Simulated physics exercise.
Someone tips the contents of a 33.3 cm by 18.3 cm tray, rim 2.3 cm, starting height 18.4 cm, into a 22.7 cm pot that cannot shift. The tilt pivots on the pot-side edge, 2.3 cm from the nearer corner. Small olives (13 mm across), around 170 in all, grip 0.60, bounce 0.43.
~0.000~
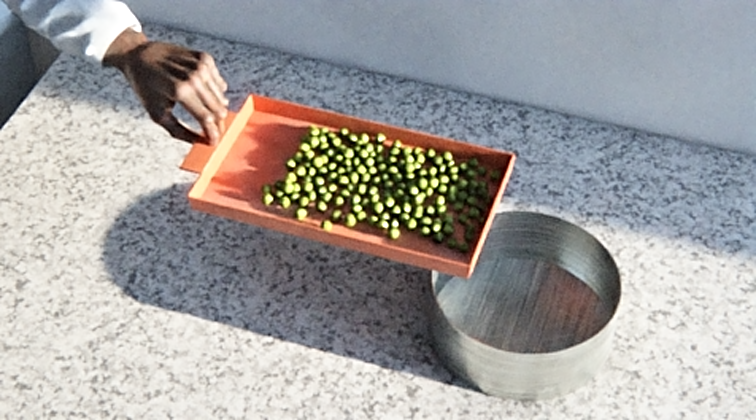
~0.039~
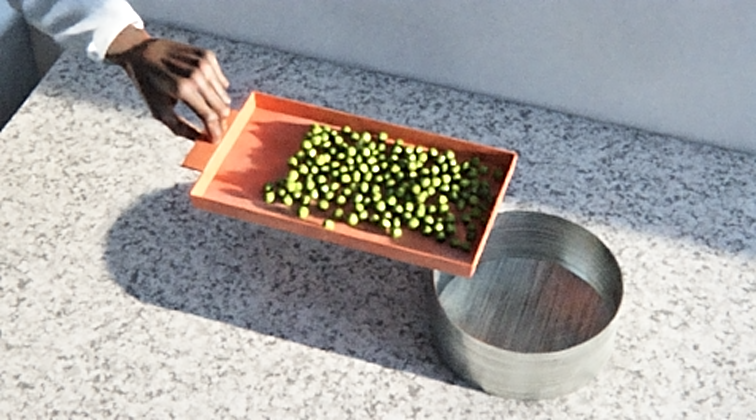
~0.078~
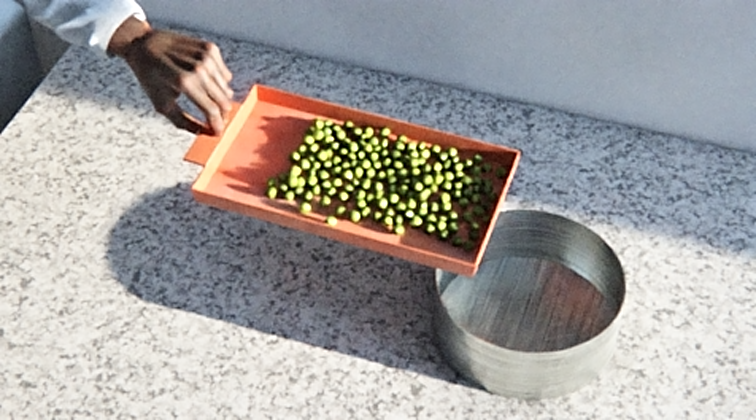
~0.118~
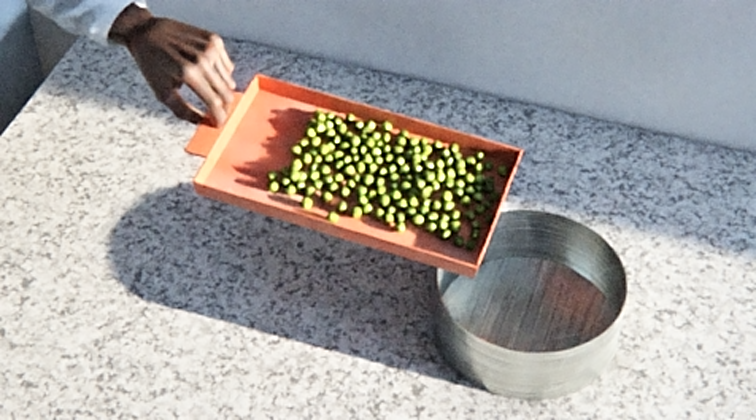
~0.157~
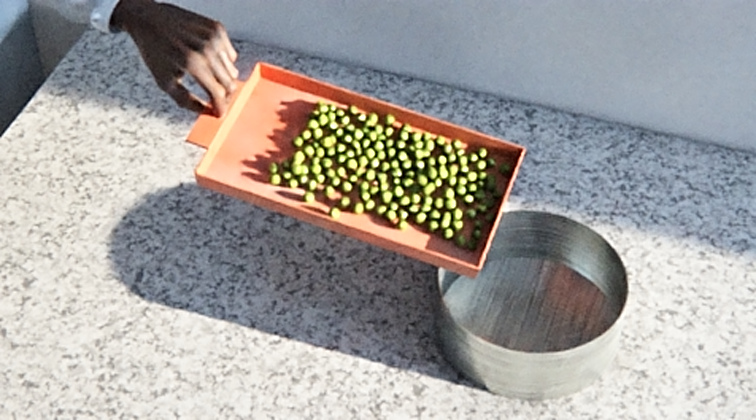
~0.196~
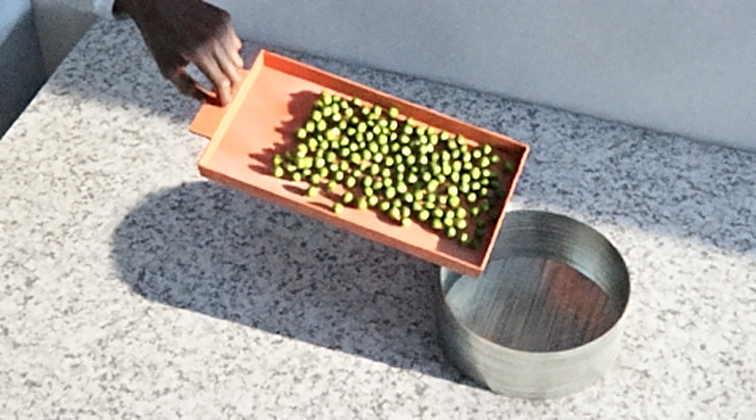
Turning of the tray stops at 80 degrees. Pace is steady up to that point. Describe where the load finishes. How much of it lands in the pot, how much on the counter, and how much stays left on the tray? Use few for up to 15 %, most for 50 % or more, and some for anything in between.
Share by place: Pot few, counter few, tray most.
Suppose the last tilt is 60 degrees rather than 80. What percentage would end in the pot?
About 0 in a hundred would end up in the pot.
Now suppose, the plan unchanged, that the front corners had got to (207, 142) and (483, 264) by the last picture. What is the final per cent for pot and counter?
In the pot: 20 per cent; on the counter: 0 per cent.
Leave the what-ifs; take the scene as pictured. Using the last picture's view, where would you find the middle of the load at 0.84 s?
Load centre, approx.: (473, 194) px.
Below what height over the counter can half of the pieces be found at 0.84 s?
The halfway mark is near 28 cm.
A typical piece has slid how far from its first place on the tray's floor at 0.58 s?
About 6 cm.
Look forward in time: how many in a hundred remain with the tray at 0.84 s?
Reading: Approx. 100%.
After 0.58 s, tilt 44 degrees; the tray holds 100 %, the pot 0 %.
After 0.84 s, tilt 67 degrees; the tray holds 100 %, the pot 0 %.
After 1.21 s, tilt 80 degrees; the tray holds 95 %, the pot 0 %.
In the end, at 2.0 s, pot 0 %, counter 5 %, tray 95 %.
